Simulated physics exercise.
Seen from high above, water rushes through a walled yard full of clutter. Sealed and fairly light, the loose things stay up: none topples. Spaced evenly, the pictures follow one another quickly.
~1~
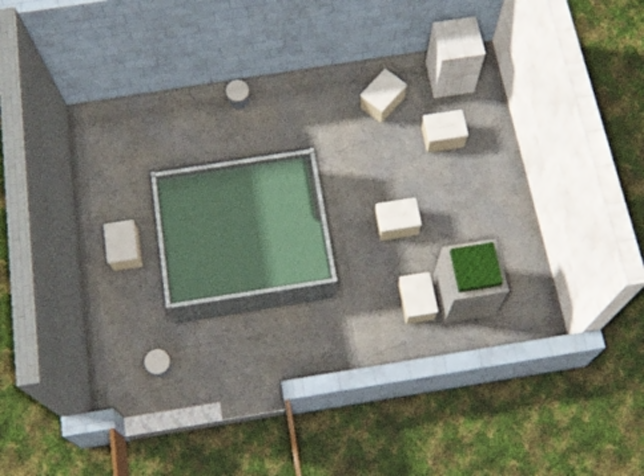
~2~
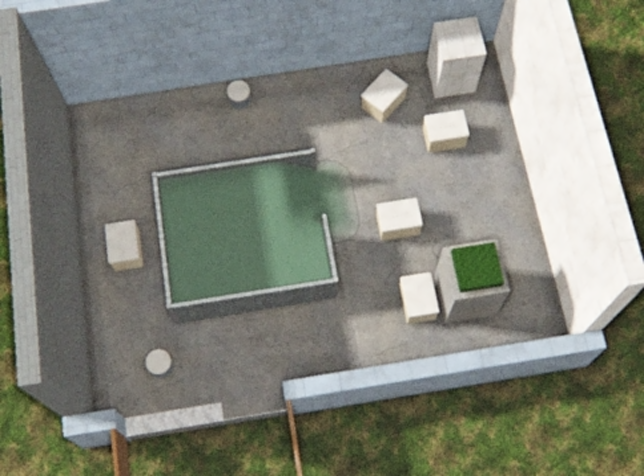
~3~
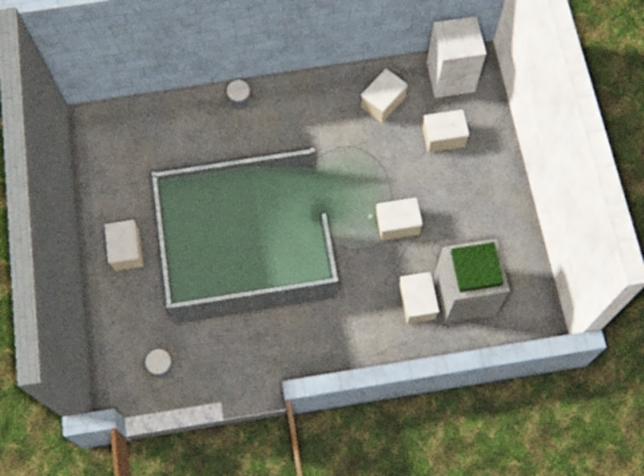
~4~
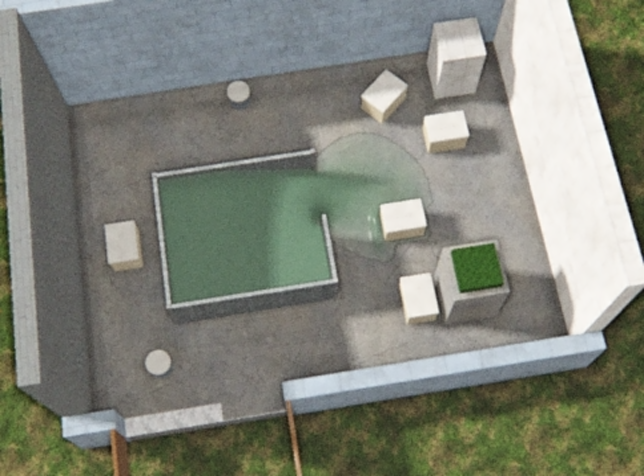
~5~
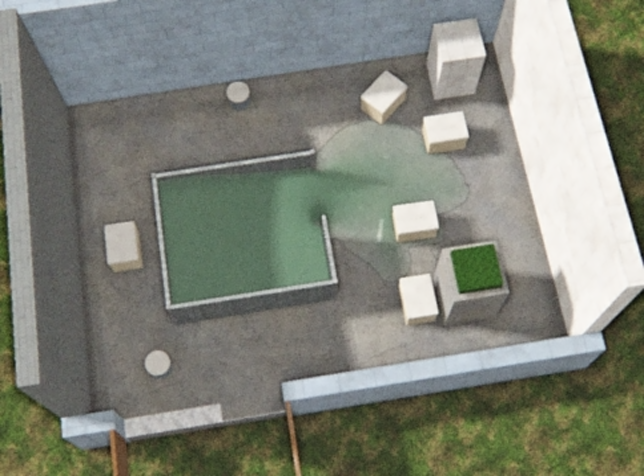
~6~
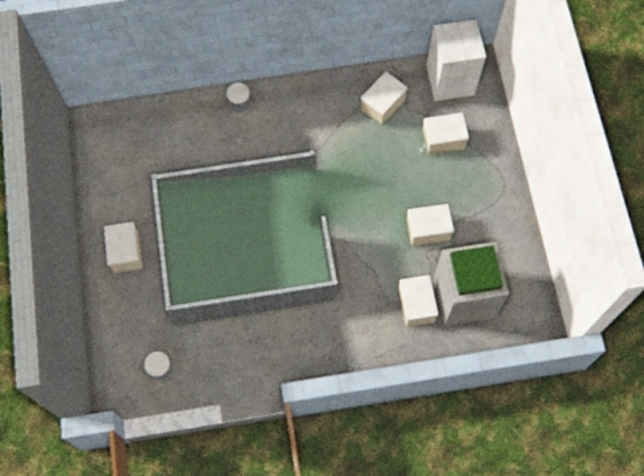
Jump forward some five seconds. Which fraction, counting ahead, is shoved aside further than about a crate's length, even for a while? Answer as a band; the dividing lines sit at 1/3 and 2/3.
1/3 to 2/3.
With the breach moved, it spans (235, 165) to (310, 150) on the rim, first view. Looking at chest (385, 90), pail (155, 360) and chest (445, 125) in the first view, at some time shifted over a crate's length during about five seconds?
Travels that far, falls short, travels that far.
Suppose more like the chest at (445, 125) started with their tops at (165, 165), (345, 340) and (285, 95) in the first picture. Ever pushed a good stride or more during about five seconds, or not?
Sequence: Doesn't go far, travels that far, travels that far.
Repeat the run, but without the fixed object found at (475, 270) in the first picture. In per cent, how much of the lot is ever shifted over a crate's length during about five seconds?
It comes to some 70 per cent of the lot.
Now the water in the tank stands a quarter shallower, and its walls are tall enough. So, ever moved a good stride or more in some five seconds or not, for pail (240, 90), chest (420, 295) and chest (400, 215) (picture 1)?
Object 1: Didn't cover it. Object 2: Didn't cover it. Object 3: Covered it.
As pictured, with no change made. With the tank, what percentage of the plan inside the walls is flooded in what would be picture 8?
Roughly 35 in a hundred.
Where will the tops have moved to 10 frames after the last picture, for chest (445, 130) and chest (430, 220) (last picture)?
Estimated: (498, 101); (535, 285).
A moment on, 1 of 7 are well off their spots; 0 afloat.
Next, 3 of 7 are well off their spots; 2 afloat.
Later, 2 of 7 are well off their spots; 3 afloat.
In the end, 4 of 7 are well off their spots, and 4 have been at some point; 2 afloat.
